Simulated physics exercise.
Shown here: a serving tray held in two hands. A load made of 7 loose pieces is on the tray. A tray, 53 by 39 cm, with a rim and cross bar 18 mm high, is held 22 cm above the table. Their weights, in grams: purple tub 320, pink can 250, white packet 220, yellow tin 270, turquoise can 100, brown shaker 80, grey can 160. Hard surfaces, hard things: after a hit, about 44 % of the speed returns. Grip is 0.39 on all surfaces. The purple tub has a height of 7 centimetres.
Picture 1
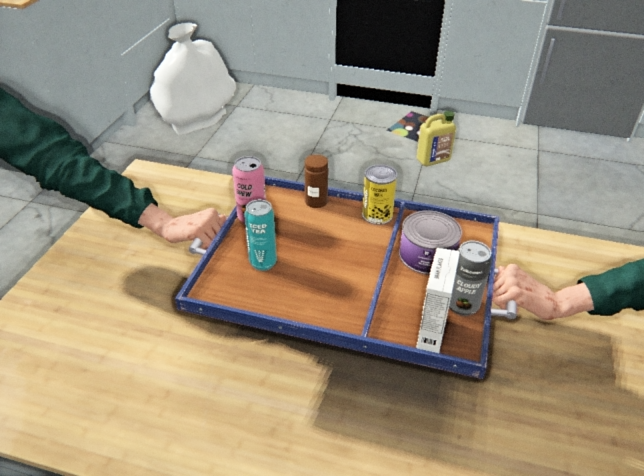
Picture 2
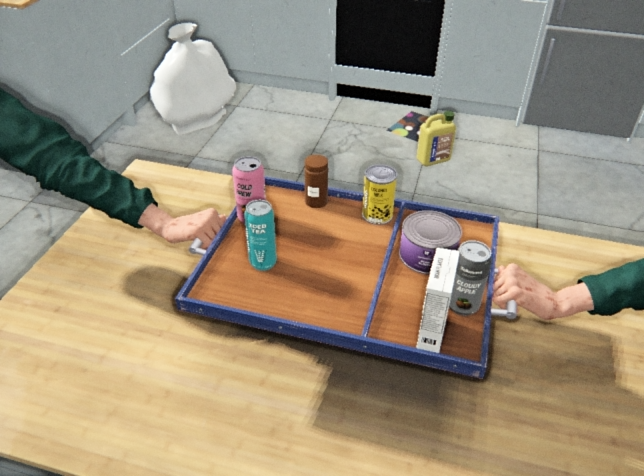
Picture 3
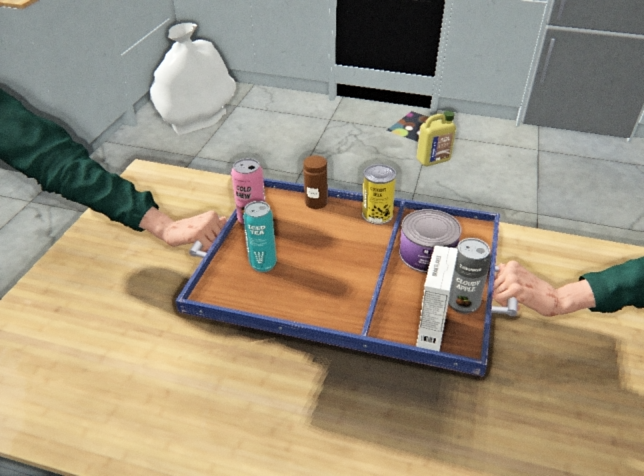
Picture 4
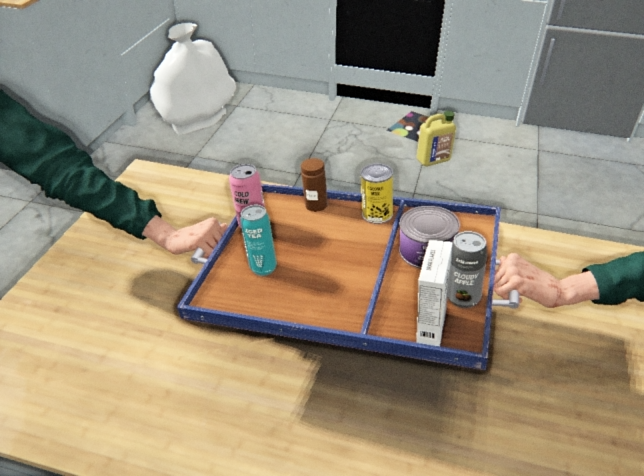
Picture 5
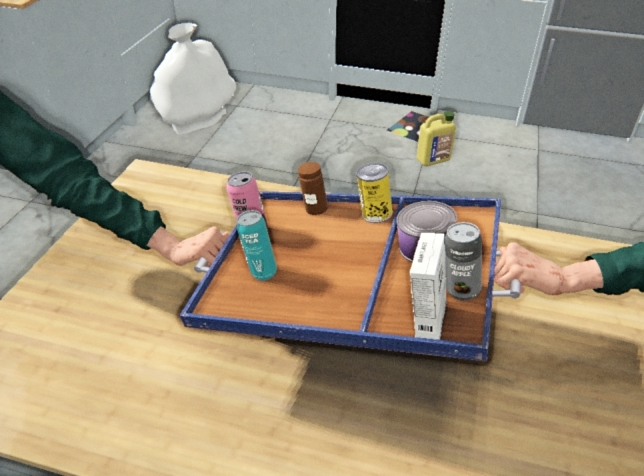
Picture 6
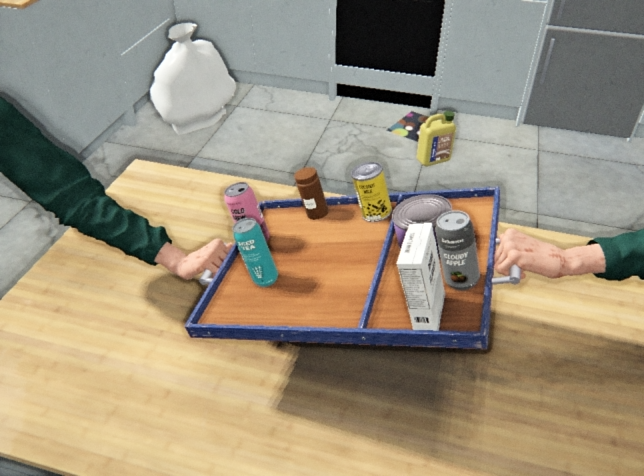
Blue-rimmed serving tray of cans, a tub, a shaker and a white packet tilting left edge down as two hands grip it.
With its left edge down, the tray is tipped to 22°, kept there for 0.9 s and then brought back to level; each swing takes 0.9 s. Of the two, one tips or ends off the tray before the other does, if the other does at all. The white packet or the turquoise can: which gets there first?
The former one of the two.
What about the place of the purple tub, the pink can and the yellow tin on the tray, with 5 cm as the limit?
Purple tub: Remains in place; pink can: Remains in place; yellow tin: Is displaced.
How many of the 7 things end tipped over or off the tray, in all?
All told, 3.
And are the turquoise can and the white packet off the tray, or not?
Final state - turquoise can: Beyond the limits; white packet: Beyond the limits.
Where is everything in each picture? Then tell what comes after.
In the first frame, tray level; white packet (437, 303); turquoise can (261, 237).
In the second frame, tray level; yellow tin (379, 195); brown shaker (316, 182).
In the third frame, tilt 1°, left edge down; grey can (468, 277); purple tub (429, 241).
In the fourth frame, tilt 5°, left edge down; pink can (249, 199); yellow tin (377, 194).
In the fifth frame, tilt 10°, left edge down; brown shaker (313, 189); grey can (464, 263).
In the sixth frame, tilt 16°, left edge down; white packet (423, 280); turquoise can (256, 254).
Then, 0.50 s past the last view, tilt 22°, left edge down; white packet upside down near (308, 278); turquoise can tipped 16° against what carries it near (246, 260); grey can shifted 2 cm.
Then, 0.90 s past the last view, tilt 22°, left edge down; white packet and turquoise can now off the tray; grey can shifted 6 cm; yellow tin shifted 4 cm.
Then, 1.20 s past the last view, tilt 22°, left edge down; grey can shifted 10 cm; yellow tin shifted 8 cm; brown shaker shifted 6 cm.
Then, 1.70 s past the last view, tilt 11°, left edge down; grey can tipped 30° against what carries it; yellow tin shifted 13 cm; brown shaker shifted 11 cm.
Finally, off the tray, white packet and turquoise can; on their side or leaning hard on the tray, grey can; not toppled but over 5 cm from the start, yellow tin and brown shaker; the other 2 still in place (within 5 cm). Final places as that camera would see them, white packet near (190, 351), turquoise can near (141, 300). White packet went 0.26 s after the last picture; turquoise can went 0.60 s after the last picture.
